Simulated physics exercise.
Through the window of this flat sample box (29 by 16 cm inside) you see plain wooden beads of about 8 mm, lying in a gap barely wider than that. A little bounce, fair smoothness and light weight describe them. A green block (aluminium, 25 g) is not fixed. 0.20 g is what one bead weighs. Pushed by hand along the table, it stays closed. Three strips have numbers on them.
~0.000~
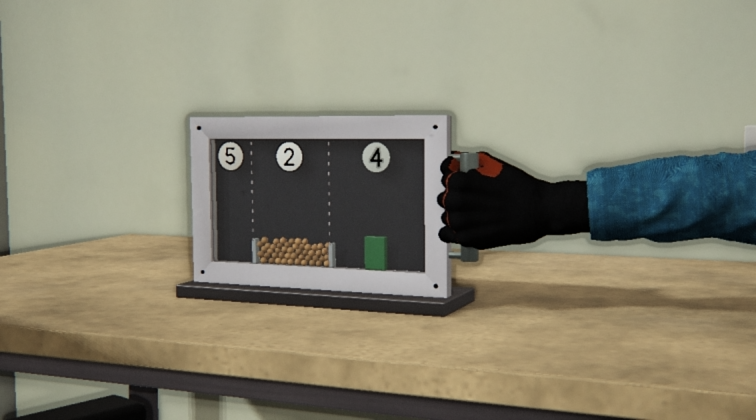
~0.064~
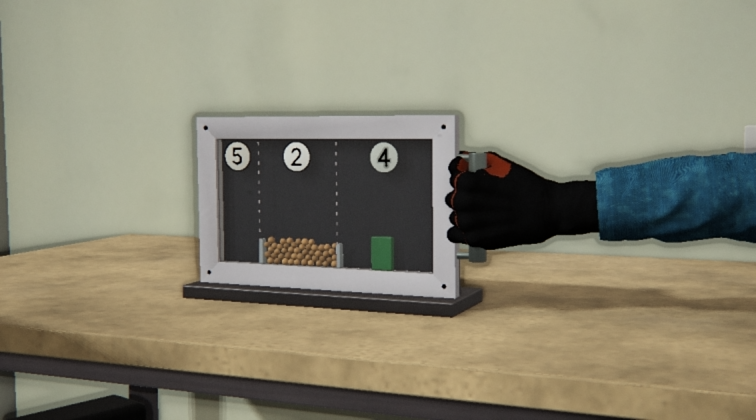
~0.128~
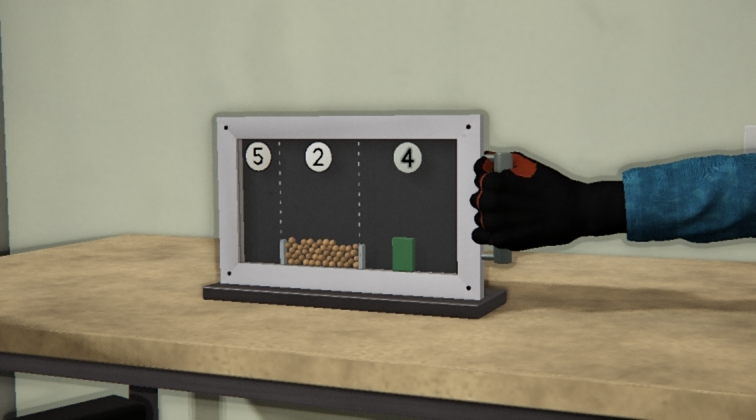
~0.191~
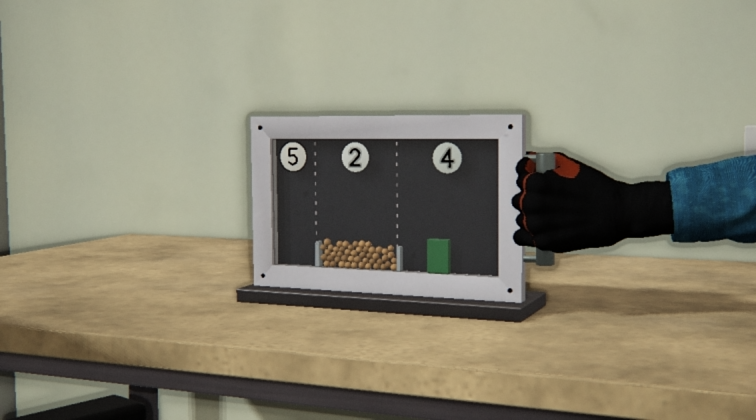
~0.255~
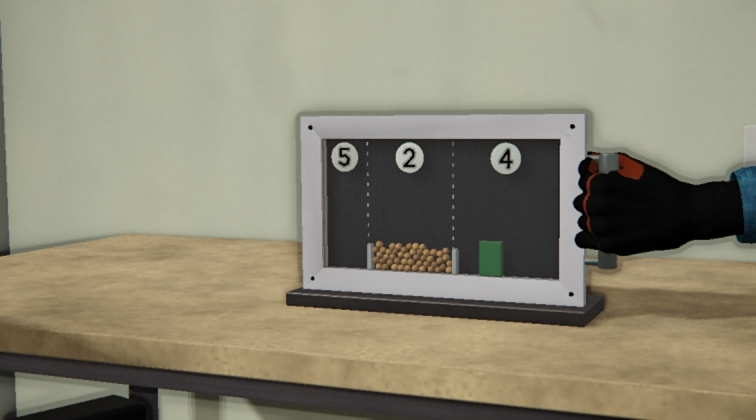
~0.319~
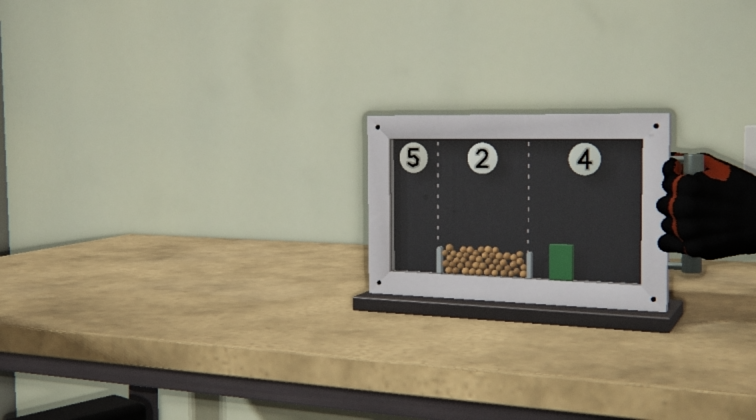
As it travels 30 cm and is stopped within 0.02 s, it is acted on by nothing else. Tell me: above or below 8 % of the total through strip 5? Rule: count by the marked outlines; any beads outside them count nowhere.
Below 8 %.
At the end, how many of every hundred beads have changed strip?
15 %.
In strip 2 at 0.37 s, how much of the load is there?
Share: Some 100 %.
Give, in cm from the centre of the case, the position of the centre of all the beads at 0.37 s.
Position estimate: Left 2 cm, below 6 cm.
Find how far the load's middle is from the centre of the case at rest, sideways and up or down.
About 1 cm left and 7 cm below.
After 0.37 s, it is 30 cm to the right; the beads' middle is 2 cm left of and 6 cm below the centre; no. 2, 100 %.
After 0.47 s, it is 30 cm to the right; the beads' middle is 2 cm left of and 5 cm below the centre; no. 2, 85 %, no. 4, 15 %.
After 0.62 s, it is 30 cm to the right; the beads' middle is 1 cm left of and 6 cm below the centre; no. 2, 85 %, no. 4, 15 %.
Settled by 1.3 s, it is 30 cm to the right; no. 2, 85 %, no. 4, 15 %, no. 5, 0 %.
